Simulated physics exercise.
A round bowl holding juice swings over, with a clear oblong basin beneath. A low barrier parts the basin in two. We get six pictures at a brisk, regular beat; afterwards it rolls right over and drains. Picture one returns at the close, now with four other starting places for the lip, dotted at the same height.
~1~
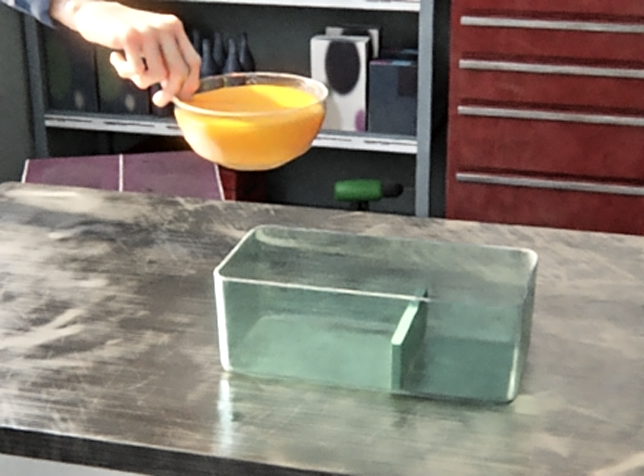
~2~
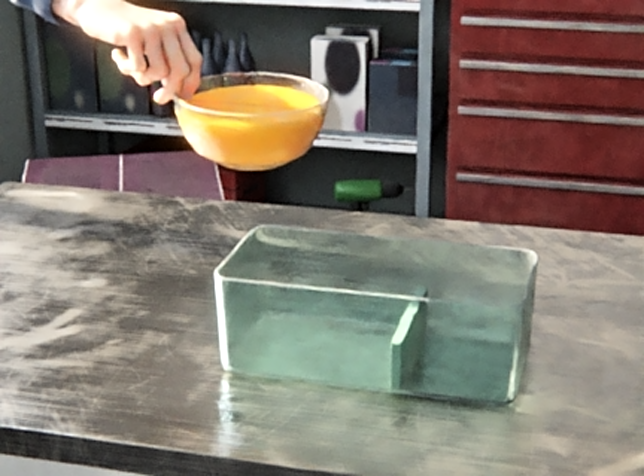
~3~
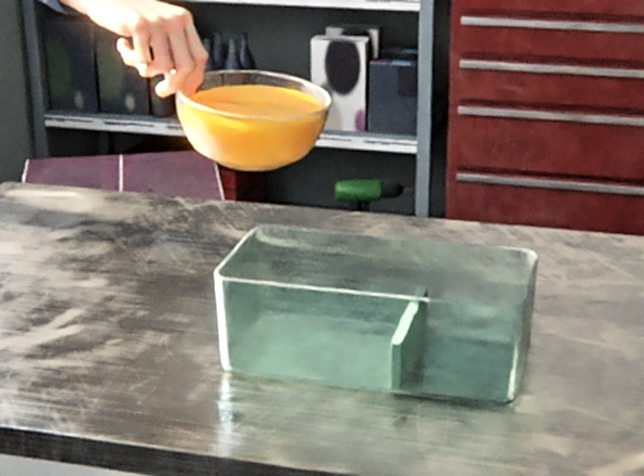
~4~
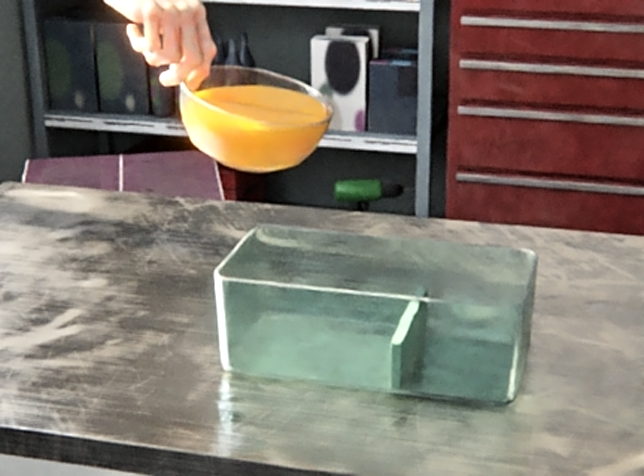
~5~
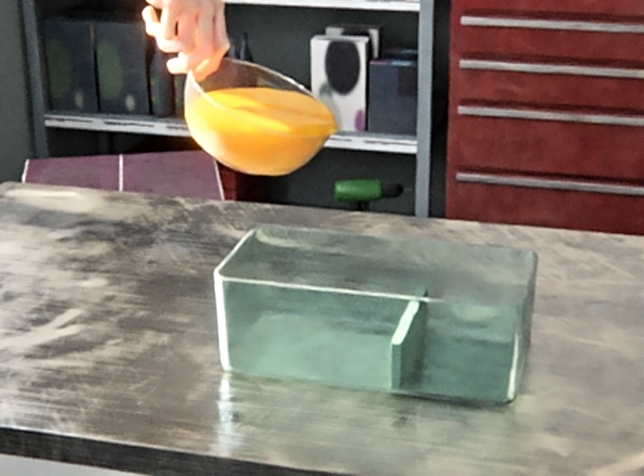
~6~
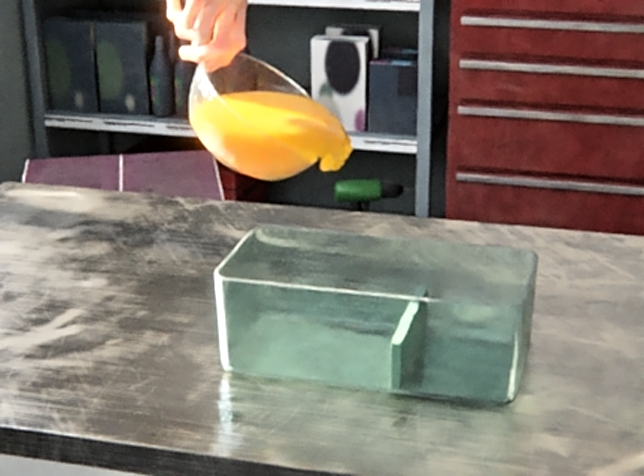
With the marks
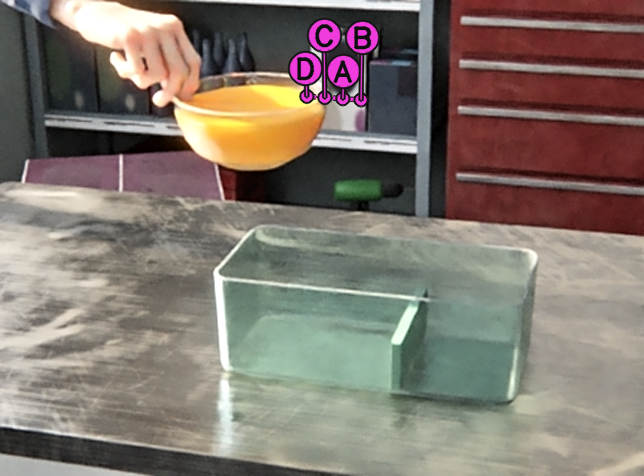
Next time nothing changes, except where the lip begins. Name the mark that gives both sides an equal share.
B is best.
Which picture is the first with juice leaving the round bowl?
In picture 5.
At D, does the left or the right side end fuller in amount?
The left one.
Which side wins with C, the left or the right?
The left side.
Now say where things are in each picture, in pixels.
Upright, lip at (322, 97); basin from (223, 368) to (517, 403); top of the wall at (410, 313); nothing has left yet.
Upright, lip at (323, 99); nothing has left yet.
Tipped about 6°, lip at (326, 105); nothing has left yet.
Tipped about 14°, lip at (328, 116); nothing has left yet.
Tipped about 24°, lip at (330, 129); juice is over the lip, down to (330, 129).
Tipped about 36°, lip at (328, 145); juice is over the lip, down to (336, 165).
On the marked copy, A at (342, 98); B at (361, 99); C at (324, 97); D at (306, 96).
With A, about 67 % ends left of the wall and 28 % right of it; 5 % is lost outside.
With B, about 52 % ends left of the wall and 45 % right of it; 3 % is lost outside.
With C, about 86 % ends left of the wall and 9 % right of it; 4 % is lost outside.
With D, about 92 % ends left of the wall and 7 % right of it.
